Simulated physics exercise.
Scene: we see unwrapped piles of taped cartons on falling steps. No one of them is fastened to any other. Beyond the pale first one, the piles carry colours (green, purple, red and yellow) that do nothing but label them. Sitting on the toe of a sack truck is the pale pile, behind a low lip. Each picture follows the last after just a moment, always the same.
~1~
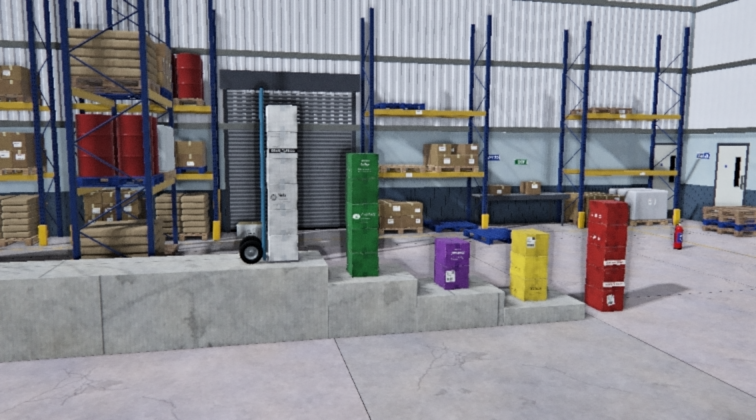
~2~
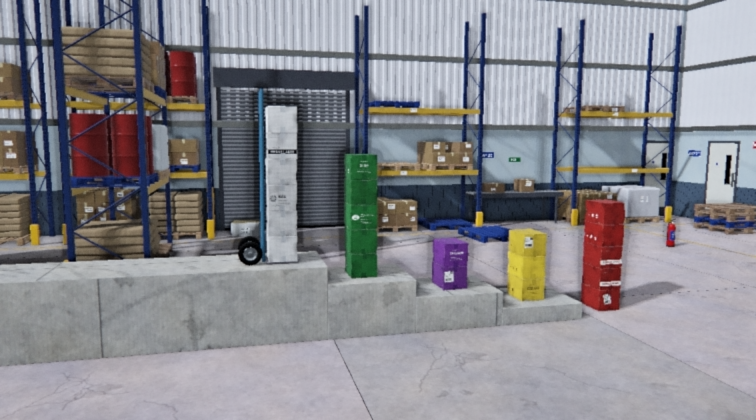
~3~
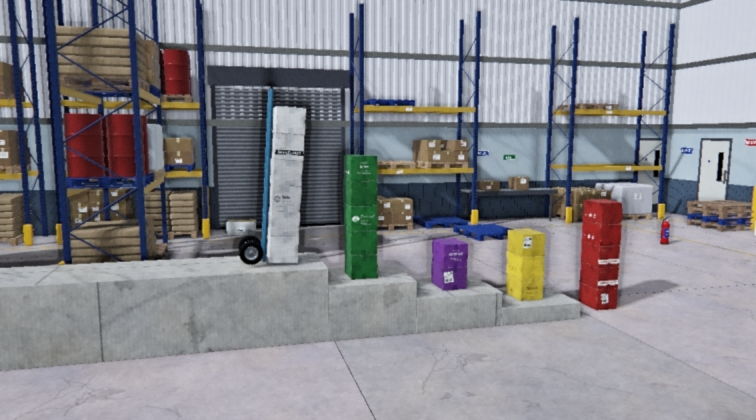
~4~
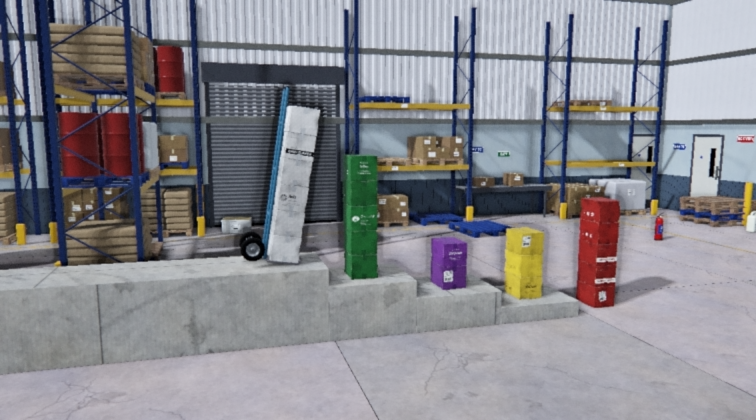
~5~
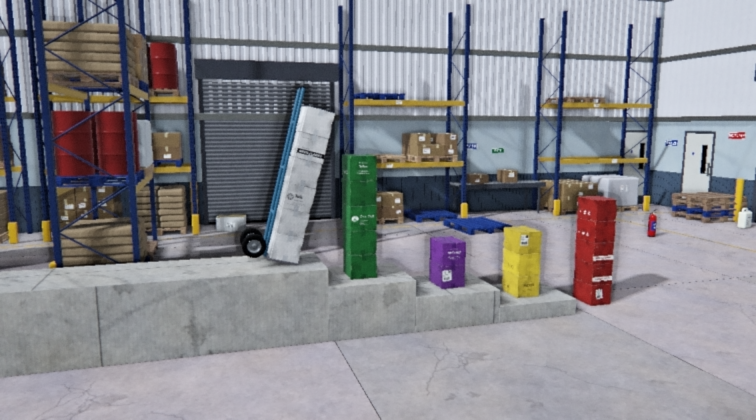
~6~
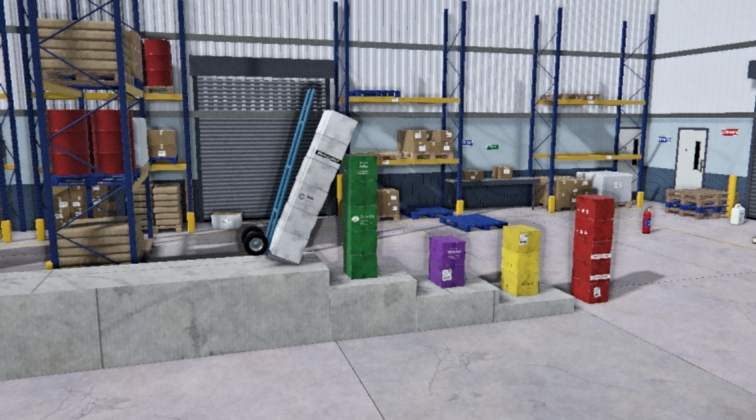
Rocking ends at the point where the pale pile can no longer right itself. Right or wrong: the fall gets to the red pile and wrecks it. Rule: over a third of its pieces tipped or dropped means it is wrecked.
Wrong.
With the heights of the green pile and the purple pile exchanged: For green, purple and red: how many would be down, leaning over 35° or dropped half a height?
The tally reads green 0, then purple 4, then red 0.
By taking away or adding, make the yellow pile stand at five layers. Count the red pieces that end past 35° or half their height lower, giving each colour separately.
For red, the count is 4.
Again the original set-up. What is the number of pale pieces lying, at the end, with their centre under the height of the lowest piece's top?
5, all in all.
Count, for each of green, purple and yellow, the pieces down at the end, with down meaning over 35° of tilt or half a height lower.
Green 5, purple 1, yellow 2.
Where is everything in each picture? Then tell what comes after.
In the first picture (places mark the middle of the side facing us; the camera moves round a little), truck frame (262, 124) level; top red carton (618, 214); top yellow carton (537, 245); the rest undisturbed.
Truck frame (262, 124) level; top red carton (615, 214), in the second picture.
Truck frame (270, 124) rocked barely, top of the pale pile leaning barely; top red carton (613, 214); the rest undisturbed, in the third picture.
Truck frame (283, 123) rocked a little, top of the pale pile leaning a little; top red carton (610, 212); the rest undisturbed, in the fourth picture.
Truck frame (296, 122) rocked a little, top of the pale pile leaning clearly; top red carton (607, 211); the rest undisturbed, in the fifth picture.
Truck frame (305, 123) rocked clearly, top of the pale pile leaning clearly; top red carton (605, 209); top green carton (364, 168); the rest undisturbed, in the sixth picture.
Soon after the last picture, 5 of the pale pile down; none of the 5 red cartons down (0 of 15 in all colours); top red carton unmoved; top green carton leaning a little.
A little later, 6 of the pale pile down; none of the 5 red cartons down (5 of 15 in all colours); top red carton unmoved; top green carton leaning well over, about its own height lower.
Later still, 6 of the pale pile down; none of the 5 red cartons down (7 of 15 in all colours); top red carton unmoved; top green carton on its side.
At rest, 6 of the pale pile down; none of the 5 red cartons down (8 of 15 in all colours); top red carton unmoved; top green carton upside down. As the last picture would show them, middles, top red carton near (595, 207), top green carton near (496, 280).
